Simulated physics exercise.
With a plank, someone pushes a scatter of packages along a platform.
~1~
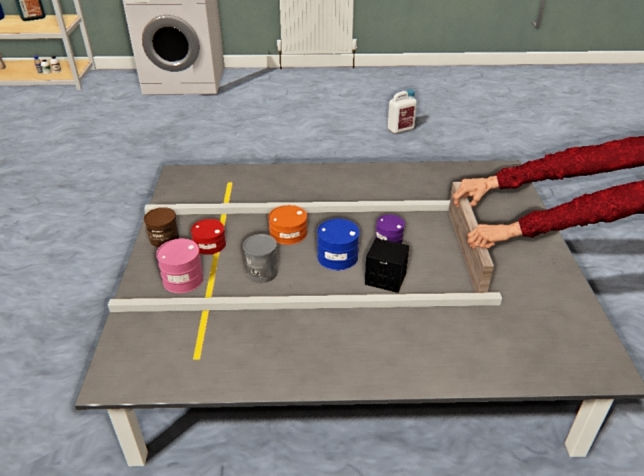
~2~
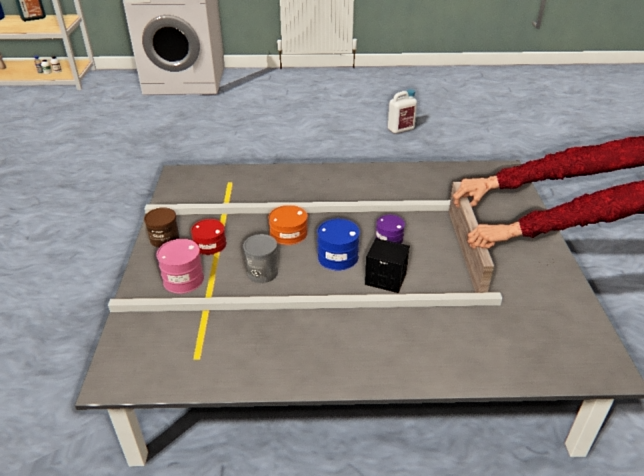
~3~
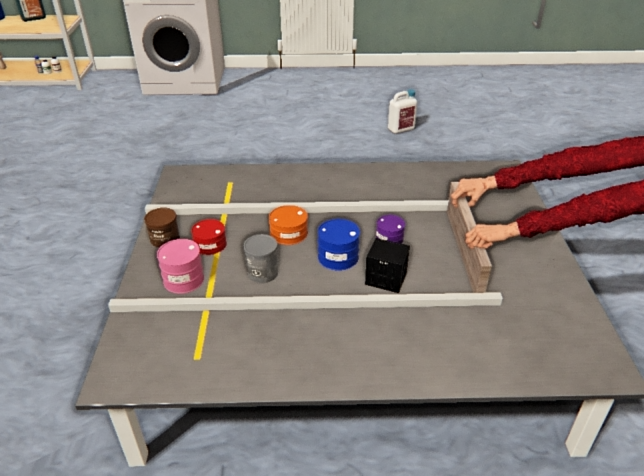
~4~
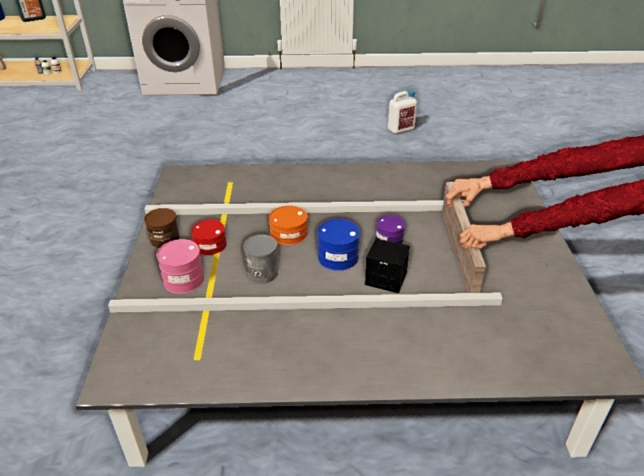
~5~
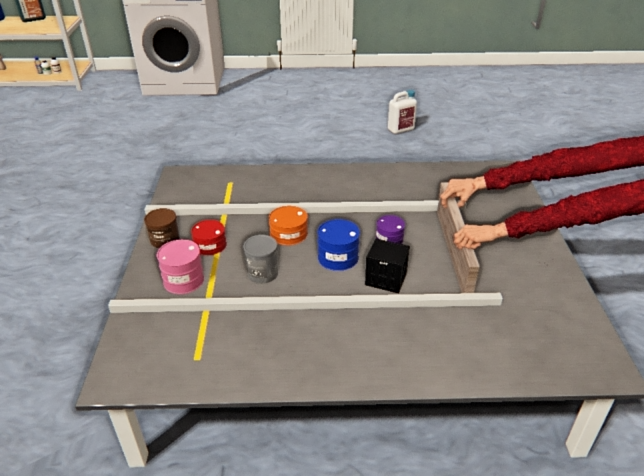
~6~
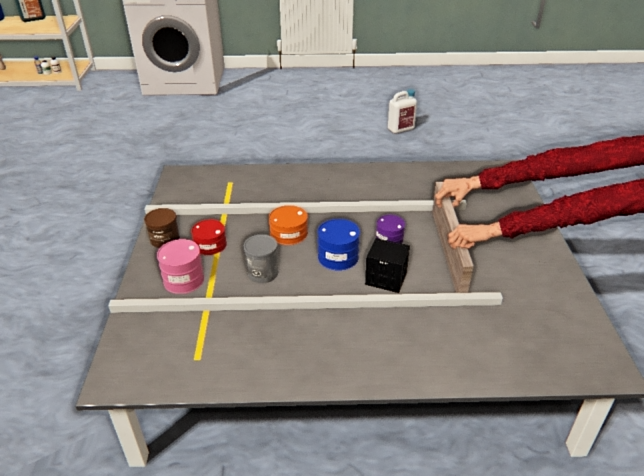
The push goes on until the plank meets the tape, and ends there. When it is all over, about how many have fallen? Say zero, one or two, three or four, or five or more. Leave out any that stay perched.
I expect not even one to end up below.
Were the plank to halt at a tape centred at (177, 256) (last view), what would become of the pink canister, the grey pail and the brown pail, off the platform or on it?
Per object: Pink canister goes, grey pail goes, brown pail goes.
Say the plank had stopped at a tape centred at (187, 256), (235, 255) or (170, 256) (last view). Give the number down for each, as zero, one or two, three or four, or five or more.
Well, it comes out as just one or two, none at all and three to four, in that order.
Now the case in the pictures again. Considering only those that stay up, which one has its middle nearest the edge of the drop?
Pink canister.
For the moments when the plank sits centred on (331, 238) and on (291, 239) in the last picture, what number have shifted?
First position 4; second position 5.
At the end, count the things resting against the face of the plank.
Contact count: 3.
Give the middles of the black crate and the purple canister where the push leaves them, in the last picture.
Result: One about (191, 273), other about (206, 229).
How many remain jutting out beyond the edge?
The tally is 2.
Soon after, none off yet; brown pail at rest near (163, 228); pink canister at rest near (181, 266); red canister at rest near (209, 237).
After that, none off yet; brown pail at rest near (163, 228); pink canister displaced a little near (170, 267); red canister displaced a little near (197, 240).
In the end, the number that fall off is zero.
